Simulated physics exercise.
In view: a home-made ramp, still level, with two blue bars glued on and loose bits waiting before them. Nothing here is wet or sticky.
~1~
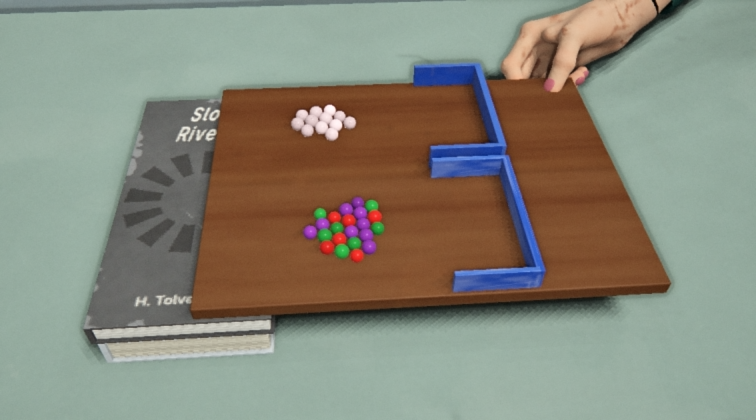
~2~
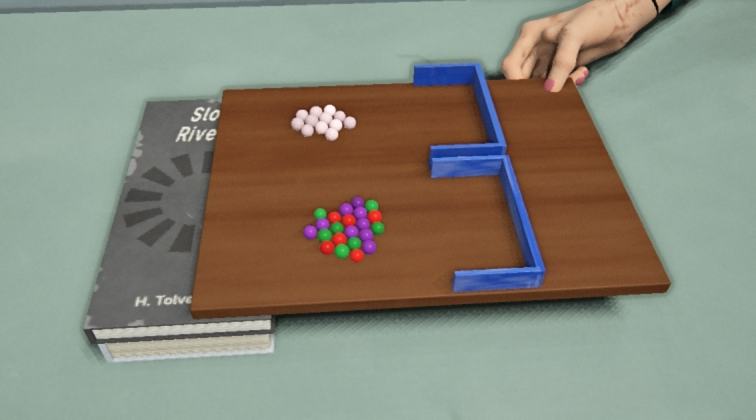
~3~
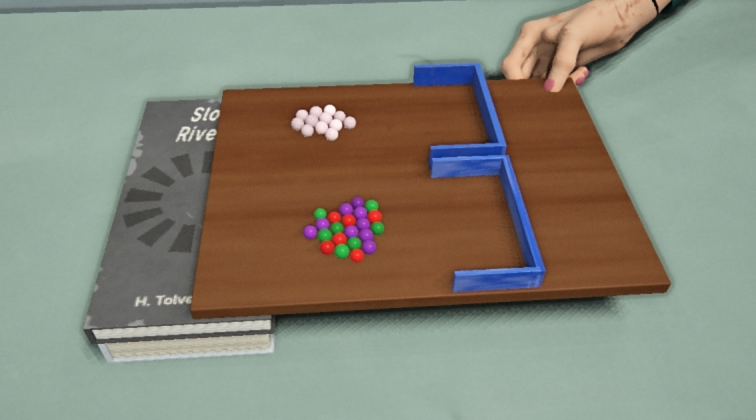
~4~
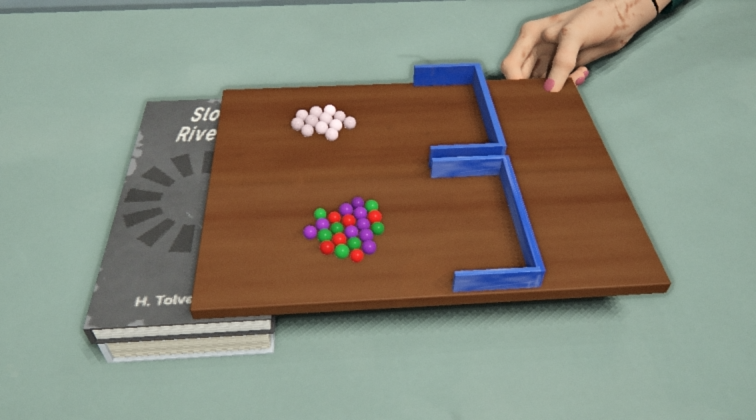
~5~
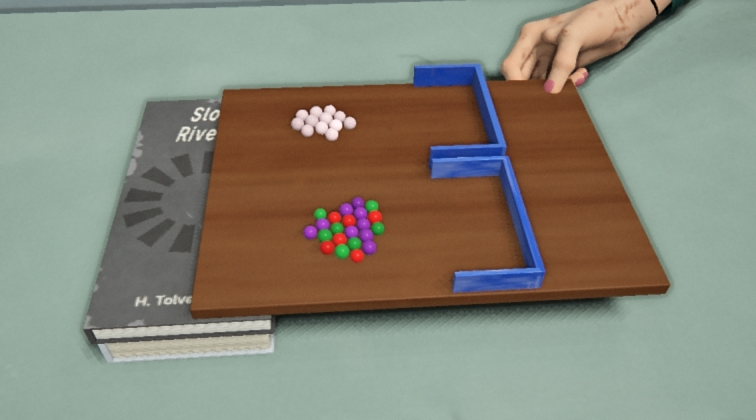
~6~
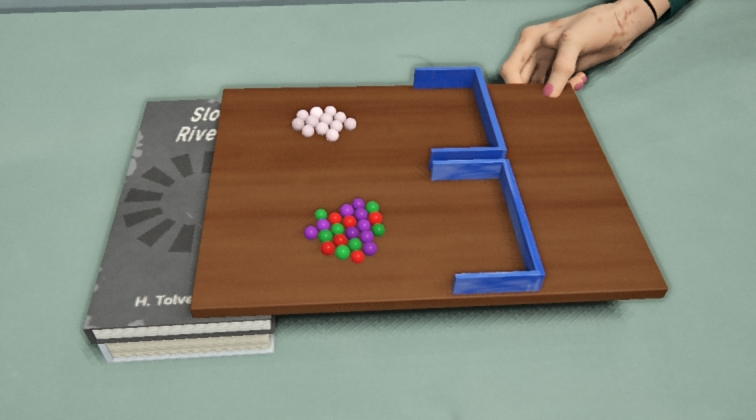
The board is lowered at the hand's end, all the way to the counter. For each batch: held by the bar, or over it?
The nearer batch piles up behind the barrier and the farther batch piles up behind the barrier.
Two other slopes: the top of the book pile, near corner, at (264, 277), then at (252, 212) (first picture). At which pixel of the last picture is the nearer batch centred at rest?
At about (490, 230), and at (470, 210).
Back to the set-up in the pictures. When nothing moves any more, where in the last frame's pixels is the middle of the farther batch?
At about (476, 149).
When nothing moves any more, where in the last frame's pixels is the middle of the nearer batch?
Roughly at (492, 246).
Then, 0.18 s on from there, board sloping at 5°; nearer batch where it was; farther batch where it was.
Then, 0.40 s on from there, board sloping at 9°; nearer batch on its way down; farther batch on its way down.
Then, 0.65 s on from there, board resting at 10°; nearer batch has reached its bar; farther batch on its way down.
In the end, board resting at 10°; nearer batch gathered behind its bar; farther batch gathered behind its bar.
